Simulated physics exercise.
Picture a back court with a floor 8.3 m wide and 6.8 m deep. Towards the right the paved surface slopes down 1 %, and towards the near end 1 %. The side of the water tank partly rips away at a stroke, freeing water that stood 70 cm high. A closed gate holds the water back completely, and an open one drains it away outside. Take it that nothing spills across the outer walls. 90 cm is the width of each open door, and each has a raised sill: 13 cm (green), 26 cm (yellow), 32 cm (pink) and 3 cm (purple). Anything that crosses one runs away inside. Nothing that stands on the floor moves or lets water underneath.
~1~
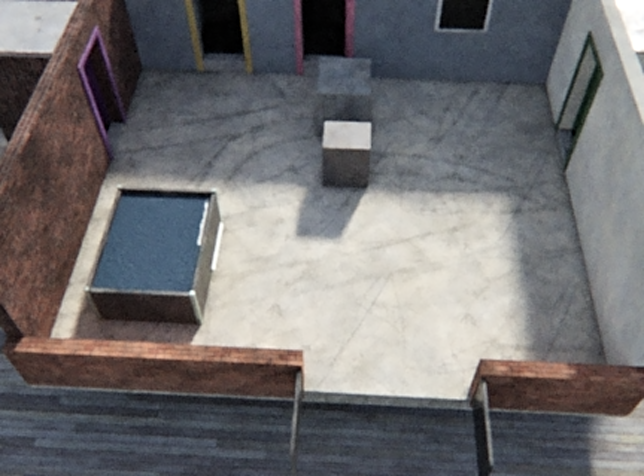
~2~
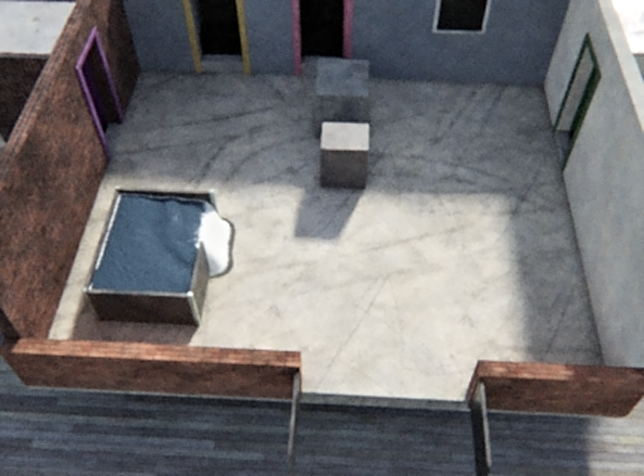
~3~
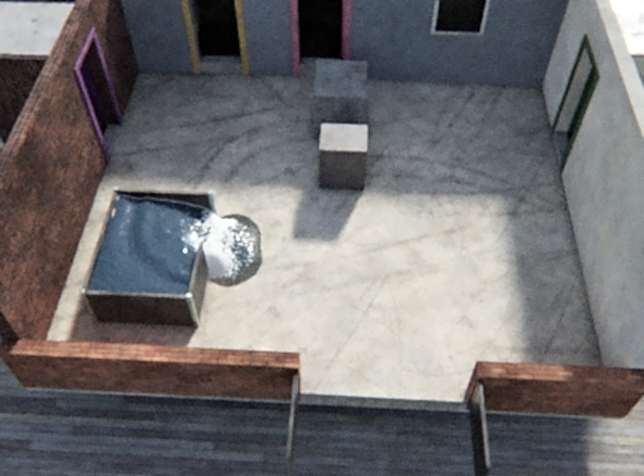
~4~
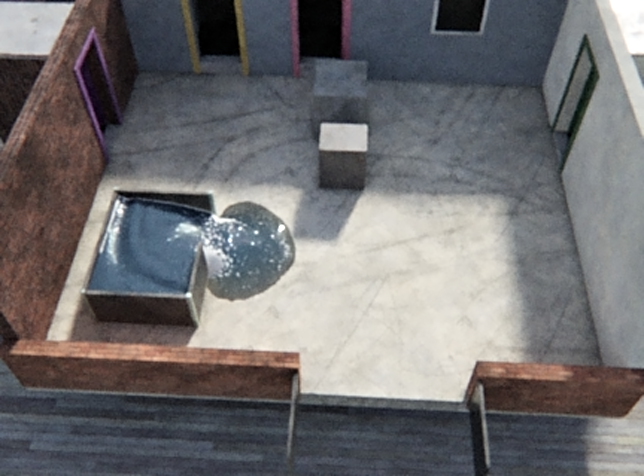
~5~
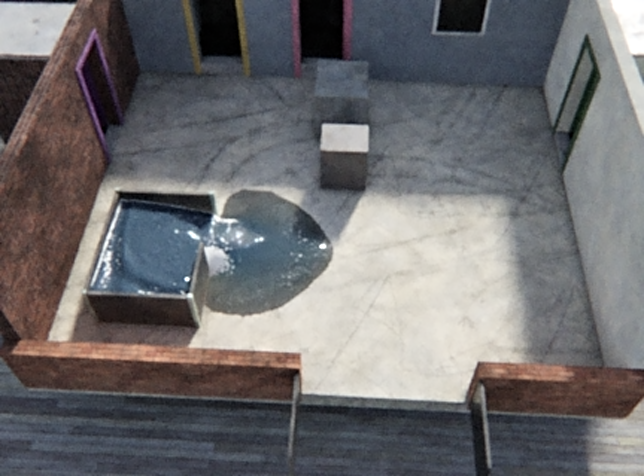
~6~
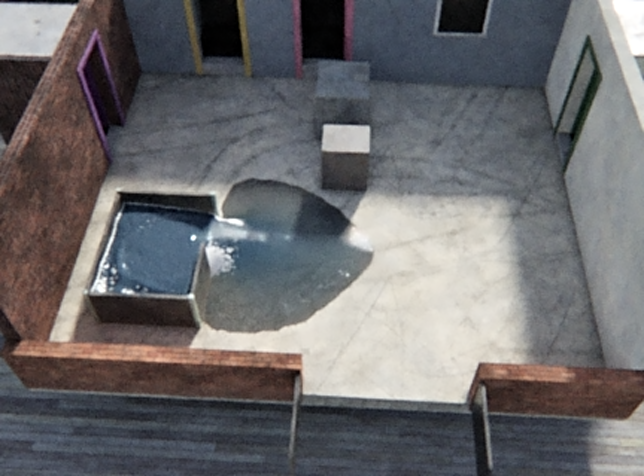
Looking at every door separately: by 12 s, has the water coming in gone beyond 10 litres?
Green door - it has not. Yellow door - it has not. Pink door - it has not. Purple door - it has not.
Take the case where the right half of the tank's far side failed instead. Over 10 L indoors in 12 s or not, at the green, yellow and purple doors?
Then: Green short of it, yellow short of it, purple beyond it.
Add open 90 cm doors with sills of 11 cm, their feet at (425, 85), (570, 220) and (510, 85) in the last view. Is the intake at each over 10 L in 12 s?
In that order: Under, above, not over.
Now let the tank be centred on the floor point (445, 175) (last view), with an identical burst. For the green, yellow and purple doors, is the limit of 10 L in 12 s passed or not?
Then: Green above, yellow not over, purple under.
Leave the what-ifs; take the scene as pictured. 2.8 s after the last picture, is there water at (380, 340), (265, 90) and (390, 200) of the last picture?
Going in order, covered, then covered, then covered.
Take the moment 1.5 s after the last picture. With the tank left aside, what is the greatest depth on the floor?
Around 25 centimetres deep.
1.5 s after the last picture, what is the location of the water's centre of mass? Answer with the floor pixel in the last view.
(274, 256).
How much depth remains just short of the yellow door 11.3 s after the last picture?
Around 0.0 cm deep.
Then, 0.7 s after the last picture water covers 25 % of the floor and is deepest (34 cm) near (223, 246); green door not reached, yellow door not reached, pink door not reached, purple door not reached.
Then, 1.5 s after the last picture water covers 45 % of the floor and is deepest (25 cm) near (223, 246); green door not reached, yellow door not reached, pink door not reached, purple door not reached.
Then, 2.8 s after the last picture water covers 55 % of the floor and is deepest (22 cm) near (609, 395); green door 10 cm at the sill, 0 L in, yellow door not reached, pink door 5 cm at the sill, 0 L in, purple door not reached.
Then, 6.3 s after the last picture water covers 60 % of the floor and is deepest (12 cm) near (609, 395); green door 6 cm at the sill, 0 L in, yellow door 1 cm at the sill, 0 L in, pink door 2 cm at the sill, 0 L in, purple door not reached.
Then, 11.3 s after the last picture water covers 70 % of the floor and is deepest (10 cm) near (596, 394); green door 6 cm at the sill, 0 L in, yellow door 0 cm at the sill, 0 L in, pink door 2 cm at the sill, 0 L in, purple door not reached.
